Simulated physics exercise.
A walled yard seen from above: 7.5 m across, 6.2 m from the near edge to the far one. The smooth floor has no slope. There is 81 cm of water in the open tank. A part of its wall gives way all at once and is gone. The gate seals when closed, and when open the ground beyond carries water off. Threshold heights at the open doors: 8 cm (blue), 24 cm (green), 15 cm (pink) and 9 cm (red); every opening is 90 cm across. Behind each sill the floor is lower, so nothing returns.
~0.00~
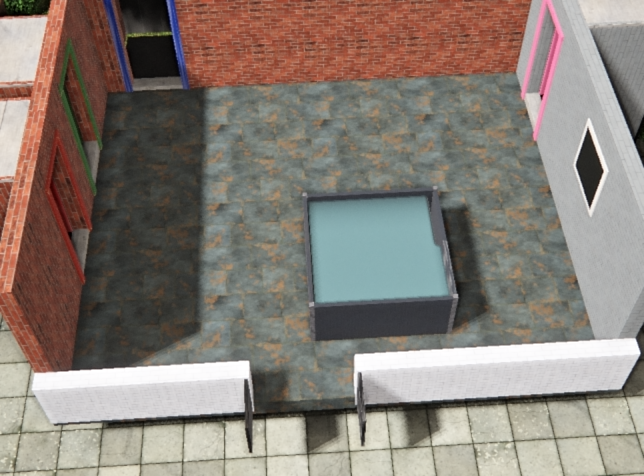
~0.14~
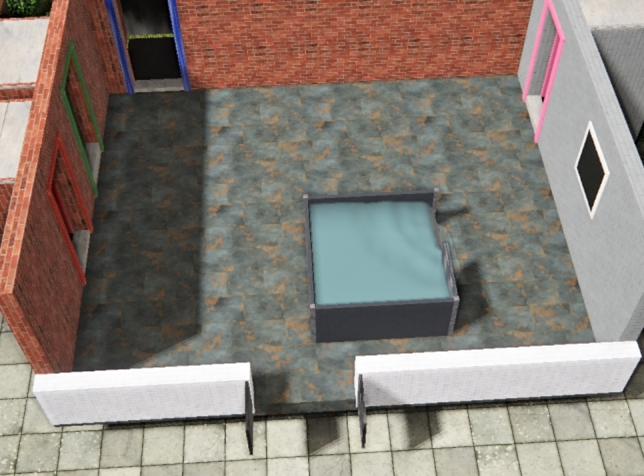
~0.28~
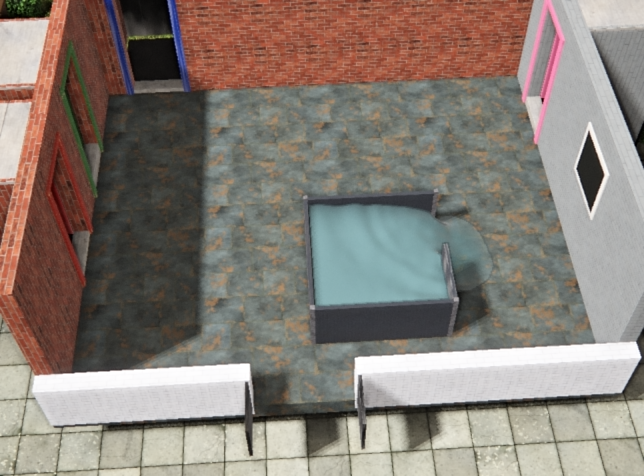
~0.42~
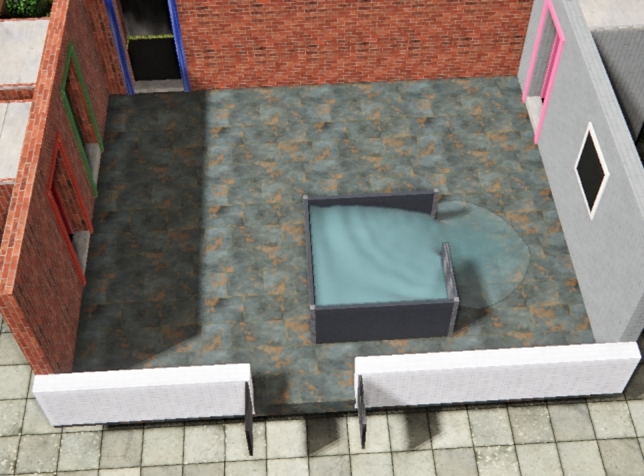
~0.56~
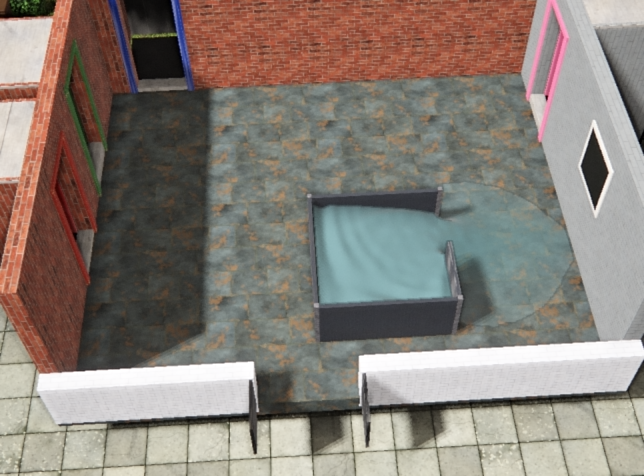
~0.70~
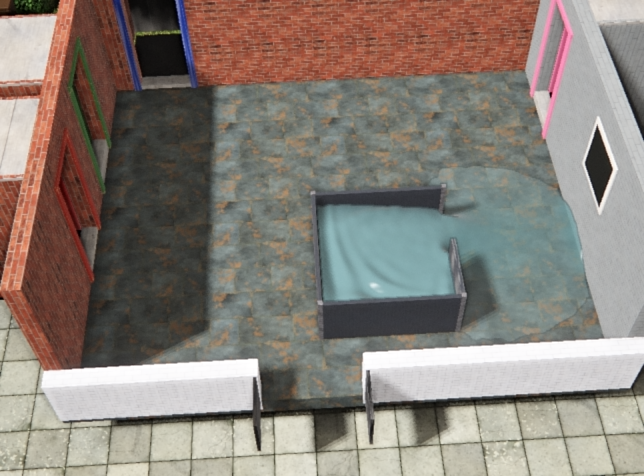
The footage shows an open tank of water in a walled yard seen from above; part of its right wall gives way, and water pours out, spreading in a widening rounded sheet across the floor toward the grey wall.
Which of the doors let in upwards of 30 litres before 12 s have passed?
Door by door: At the blue door it does not reach the limit; at the green door it does not reach the limit; at the pink door it does not reach the limit; at the red door it keeps below the limit.
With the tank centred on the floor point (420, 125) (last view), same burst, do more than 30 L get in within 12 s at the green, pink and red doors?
Against that limit: Green not over, pink over, red below.
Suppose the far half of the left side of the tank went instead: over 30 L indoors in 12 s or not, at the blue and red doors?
Against that limit: Blue over, red past it.
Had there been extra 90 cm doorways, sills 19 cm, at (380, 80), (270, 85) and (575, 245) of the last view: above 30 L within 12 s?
In turn: Under, below, above.
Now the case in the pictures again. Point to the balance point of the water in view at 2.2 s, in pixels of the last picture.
Around (460, 246).
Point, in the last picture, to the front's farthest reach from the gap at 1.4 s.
Near (532, 105).
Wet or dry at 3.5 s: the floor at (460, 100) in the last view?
It is under water.
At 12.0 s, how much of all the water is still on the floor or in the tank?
About 94 per cent.
After 1.4 s water covers 20 % of the floor and is deepest (44 cm) near (558, 234); blue door not reached, green door not reached, pink door 7 cm at the sill, 0 L in, red door not reached.
After 2.2 s water covers 25 % of the floor and is deepest (45 cm) near (522, 70); blue door not reached, green door not reached, pink door 14 cm at the sill, 0 L in, red door not reached.
After 3.5 s water covers 40 % of the floor and is deepest (27 cm) near (605, 354); blue door not reached, green door not reached, pink door 9 cm at the sill, 0 L in, red door not reached.
After 7.0 s water covers 90 % of the floor and is deepest (15 cm) near (530, 98); blue door 3 cm at the sill, 0 L in, green door 9 cm at the sill, 0 L in, pink door 12 cm at the sill, 4 L in, red door 5 cm at the sill, 0 L in.
After 12.0 s water covers 100 % of the floor and is deepest (12 cm) near (247, 386); blue door 9 cm at the sill, 3 L in, green door 7 cm at the sill, 0 L in, pink door 8 cm at the sill, 4 L in, red door 7 cm at the sill, 5 L in.
